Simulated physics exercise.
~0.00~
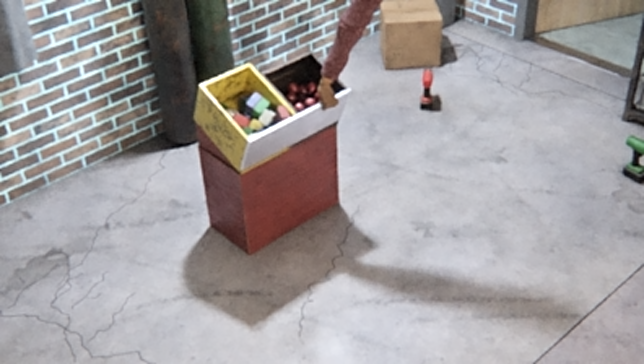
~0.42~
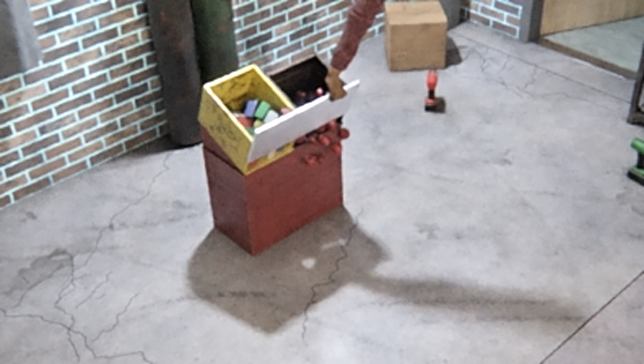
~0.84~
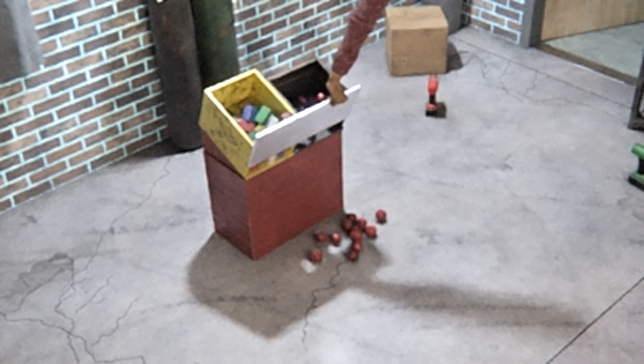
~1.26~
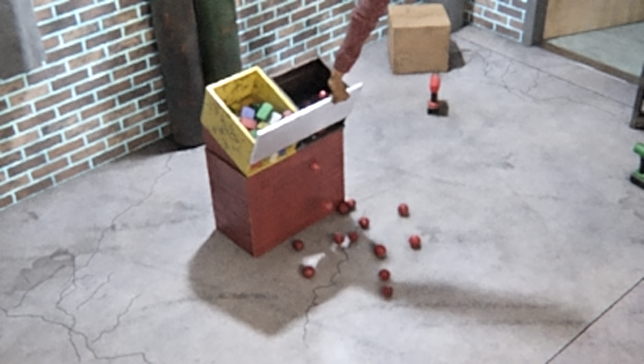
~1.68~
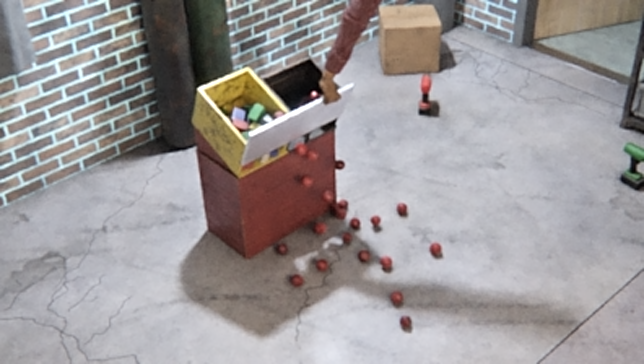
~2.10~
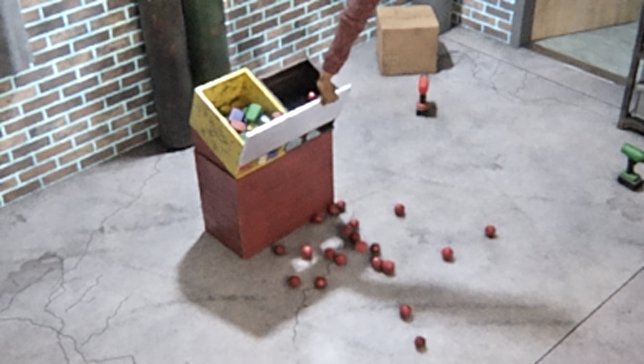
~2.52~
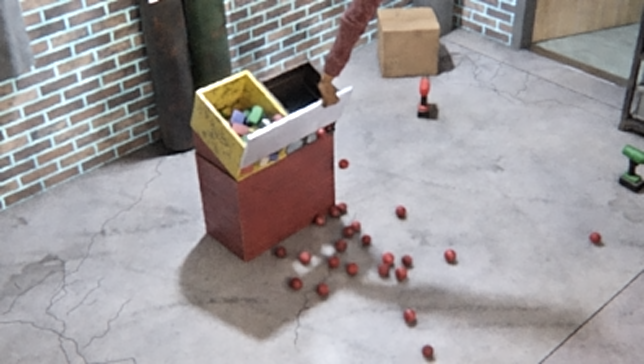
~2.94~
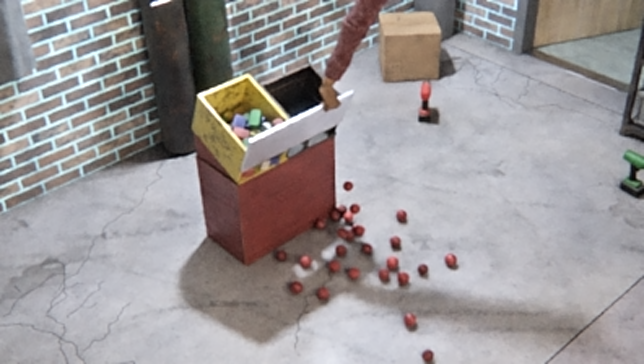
The footage shows a hand holding a white gate across a black chute of red apples and a yellow chute of toy bricks on a reddish stand. The gate shifts upward, apples spill out and scatter over the floor, and the bricks stay in their chute.
